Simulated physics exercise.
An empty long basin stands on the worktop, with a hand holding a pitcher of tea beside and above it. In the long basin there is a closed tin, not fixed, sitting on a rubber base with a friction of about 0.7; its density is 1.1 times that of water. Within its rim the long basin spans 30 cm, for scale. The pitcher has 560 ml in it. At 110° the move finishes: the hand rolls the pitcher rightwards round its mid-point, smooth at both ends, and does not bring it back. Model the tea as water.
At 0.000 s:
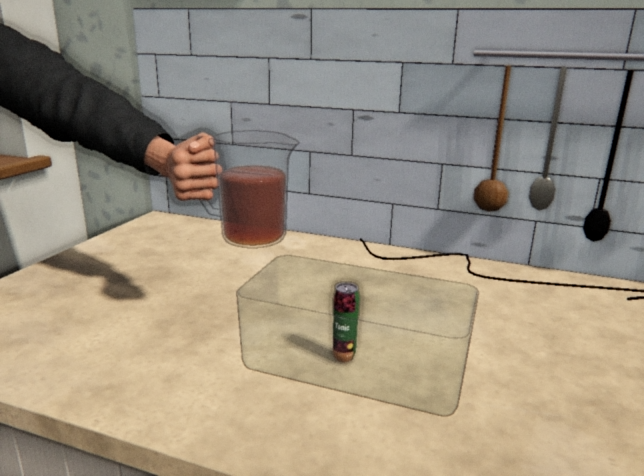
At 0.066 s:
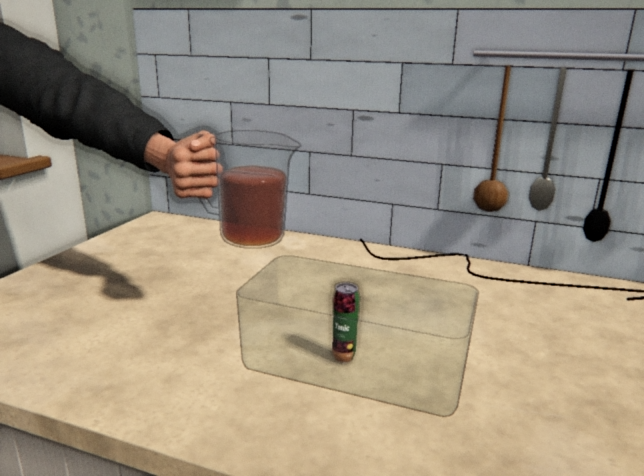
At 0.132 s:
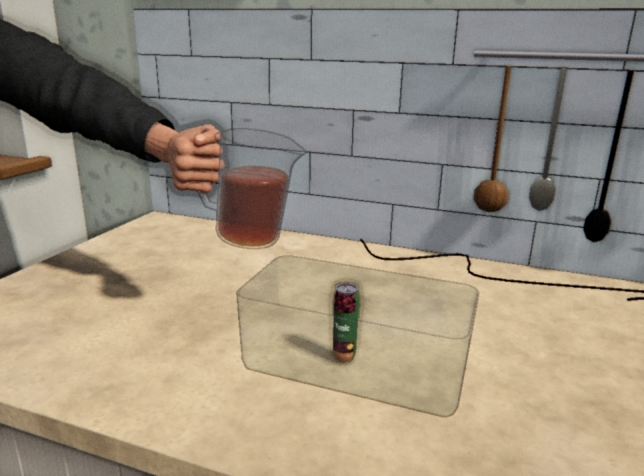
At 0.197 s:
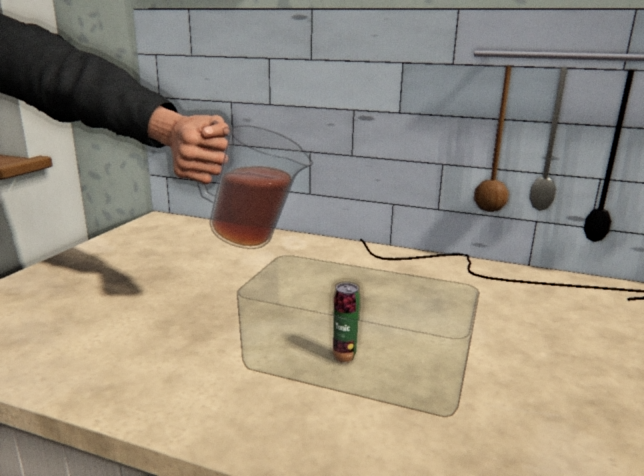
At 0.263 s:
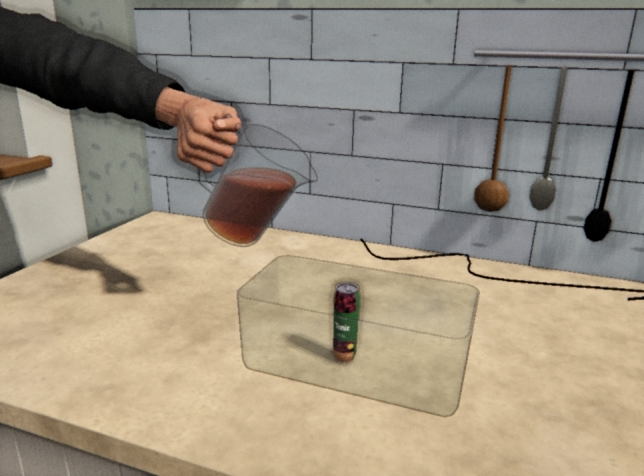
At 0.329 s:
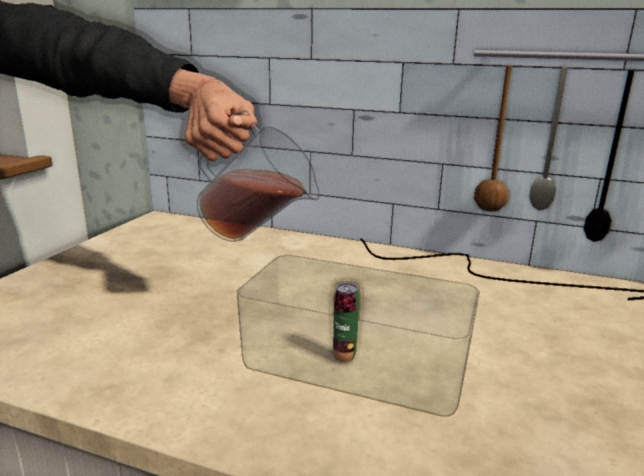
The clip shows a hand holding a clear pitcher of reddish-brown tea beside and above a transparent long basin with a closed tin inside, on a worktop. The hand smoothly tilts the pitcher rightwards, its liquid shifting towards the spout.
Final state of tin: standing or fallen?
Fallen.
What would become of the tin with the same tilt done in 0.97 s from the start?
Then the tin tumbles.
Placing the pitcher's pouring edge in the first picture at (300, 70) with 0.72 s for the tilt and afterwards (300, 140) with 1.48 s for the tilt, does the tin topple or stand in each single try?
Try 1: Still standing; try 2: Tipped over.
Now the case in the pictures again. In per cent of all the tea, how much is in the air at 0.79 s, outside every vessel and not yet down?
Roughly 12 %.
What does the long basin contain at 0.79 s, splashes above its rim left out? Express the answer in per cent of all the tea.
About 74 %.
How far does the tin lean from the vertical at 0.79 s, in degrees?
About 0 degrees from upright.
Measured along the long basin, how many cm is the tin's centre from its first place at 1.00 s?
Roughly 7 cm.
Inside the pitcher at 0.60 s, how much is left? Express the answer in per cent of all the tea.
Around 64 percent.
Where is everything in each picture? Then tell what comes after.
Tilt 0°; pouring edge (299, 142); surface from (226, 169) to (285, 175); the long basin's rim runs from (258, 274) to (474, 312); the tin's top is at (347, 291), in the first frame.
Tilt 2°; pouring edge (300, 145); surface from (226, 169) to (285, 176), in the second frame.
Tilt 9°; pouring edge (306, 152); surface from (228, 170) to (288, 178), in the third frame.
Tilt 19°; pouring edge (312, 164); surface from (228, 174) to (291, 178), in the fourth frame.
Tilt 32°; pouring edge (317, 180); surface from (222, 182) to (296, 181), in the fifth frame.
Tilt 48°; pouring edge (319, 199); surface from (211, 184) to (307, 190), in the sixth frame.
By 0.60 s the tilt is 102° and 64 per cent is still to pour; the tin stands where it began.
By 0.79 s the tilt is 110° and 15 per cent is still to pour; the tin stands 3 cm from where it began.
By 1.00 s the tilt is 110° and 1 per cent is still to pour; the tin leans 29°.
By 1.22 s the tilt is 110° and 0 per cent is still to pour; the tin lies on its side.
At rest the tin lies on its side.
